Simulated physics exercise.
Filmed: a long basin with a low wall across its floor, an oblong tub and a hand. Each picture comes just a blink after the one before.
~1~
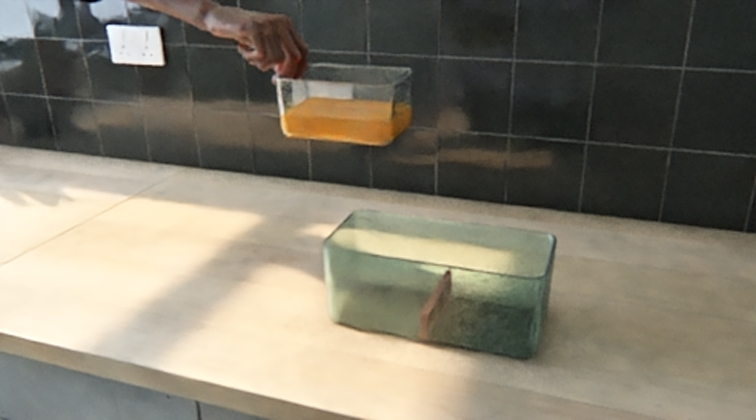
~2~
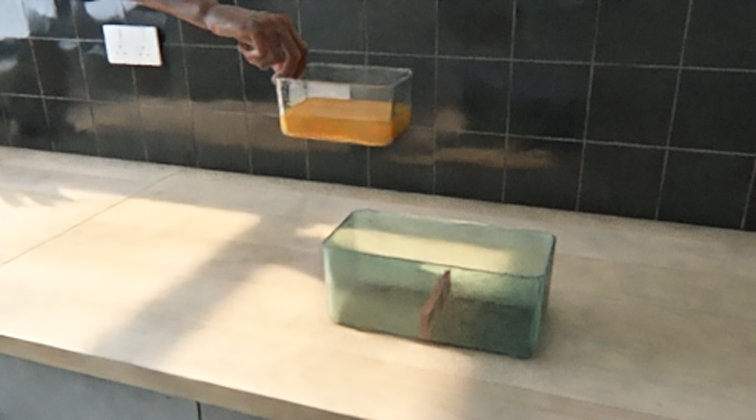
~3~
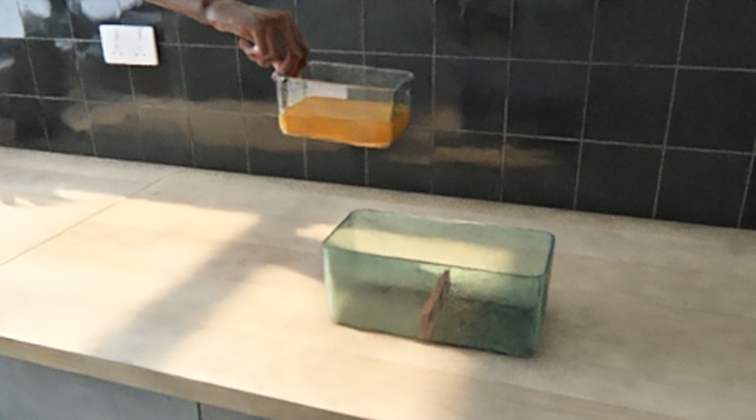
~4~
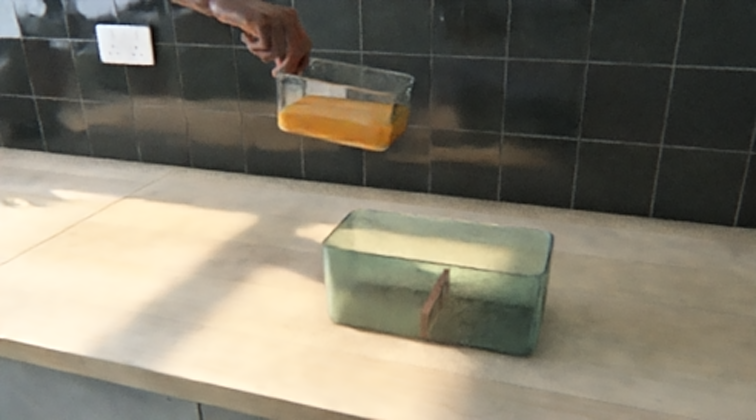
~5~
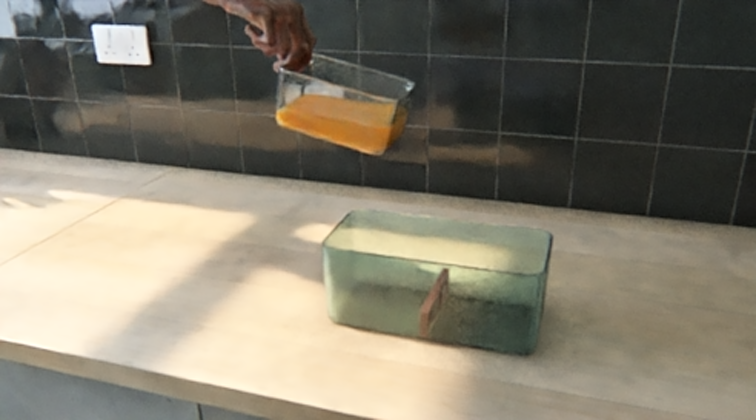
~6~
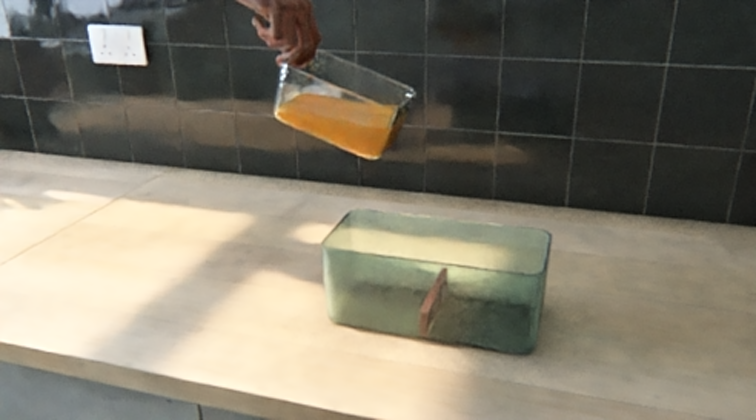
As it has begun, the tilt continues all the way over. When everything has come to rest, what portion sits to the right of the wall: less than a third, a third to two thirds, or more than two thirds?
A third to two thirds sits there.
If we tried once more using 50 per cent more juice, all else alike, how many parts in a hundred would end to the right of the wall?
It should come out close to 55 per cent.
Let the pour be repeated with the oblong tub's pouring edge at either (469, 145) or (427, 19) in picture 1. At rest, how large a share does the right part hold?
In turn 95 % and 60 %.
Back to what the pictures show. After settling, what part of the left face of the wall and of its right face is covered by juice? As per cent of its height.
I'd put the left at about 40 and the right at about 30.
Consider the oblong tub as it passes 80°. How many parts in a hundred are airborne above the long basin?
45 in a hundred.
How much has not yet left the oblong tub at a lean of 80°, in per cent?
Roughly 45 percent remains at that point.
A moment on, the tilt is 80° and 45 per cent is still to pour, 3 is left of the wall and 8 right of it.
Next, the tilt is 112° and 7 per cent is still to pour, 35 is left of the wall and 42 right of it.
Then the tilt is 115° and 0 per cent is still to pour, 55 is left of the wall and 43 right of it.
Later the tilt is 115° and 0 per cent is still to pour, 55 is left of the wall and 44 right of it.
Finally, 55 per cent lies left of the wall, 44 right of it and 1 outside.
